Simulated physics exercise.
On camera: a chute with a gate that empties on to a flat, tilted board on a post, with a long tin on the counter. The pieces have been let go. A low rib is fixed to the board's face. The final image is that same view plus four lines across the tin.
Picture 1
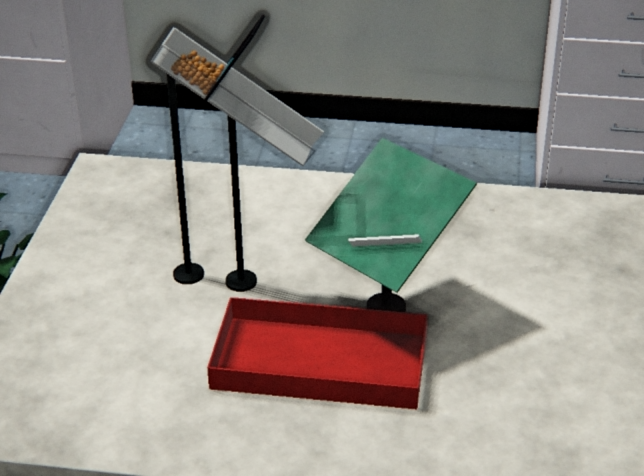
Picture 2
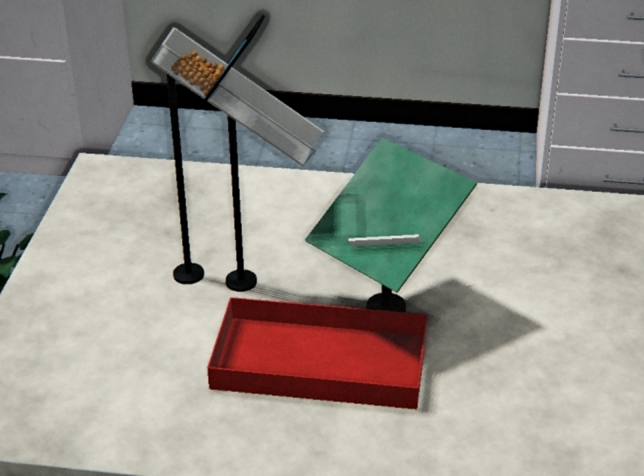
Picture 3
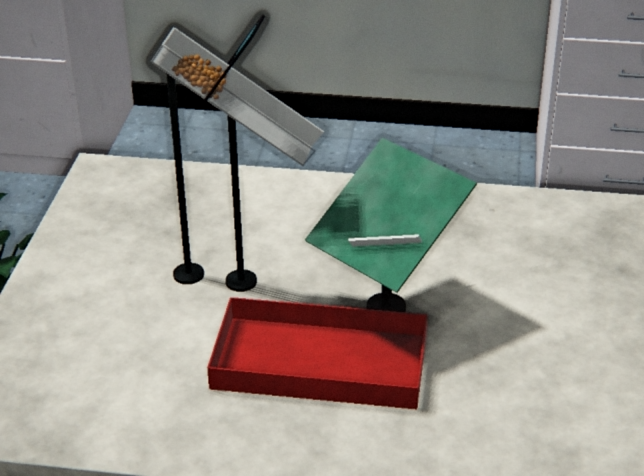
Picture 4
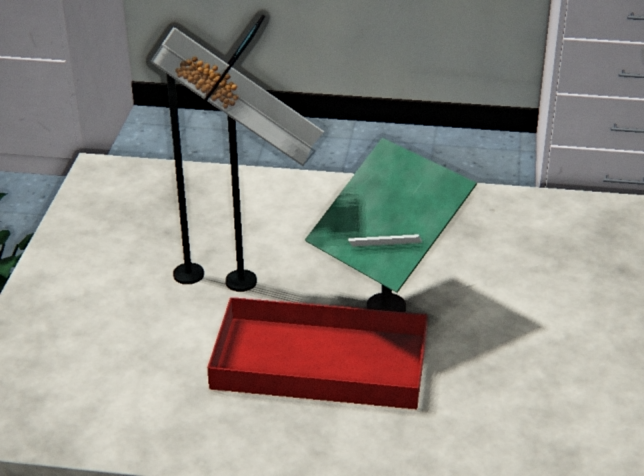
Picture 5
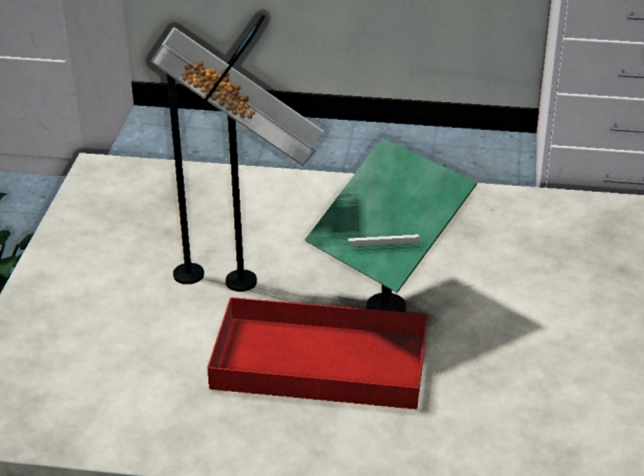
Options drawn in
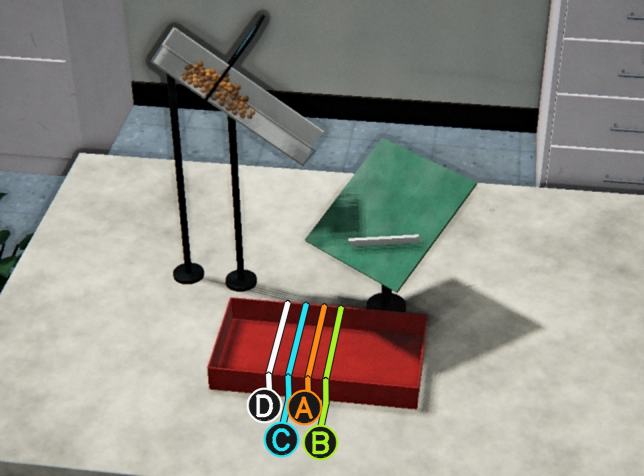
Small tan pieces slide down a sloping metal chute toward the right after its gate opens.
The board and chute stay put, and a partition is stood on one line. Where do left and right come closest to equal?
The answer is line C.
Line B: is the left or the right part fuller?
More lands on the left.
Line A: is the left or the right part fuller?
Left.
On the marked copy, line A crosses the front rim at (308, 377); line B crosses the front rim at (325, 379); line C crosses the front rim at (288, 375); line D crosses the front rim at (268, 373).
For line A, of what is caught, most on the left of the divider, a small part on the right.
For line B, of what is caught, nearly all on the left of the divider, a small part on the right.
For line C, of what is caught, about half on the left of the divider, about half on the right.
For line D, of what is caught, a small part on the left of the divider, most on the right.
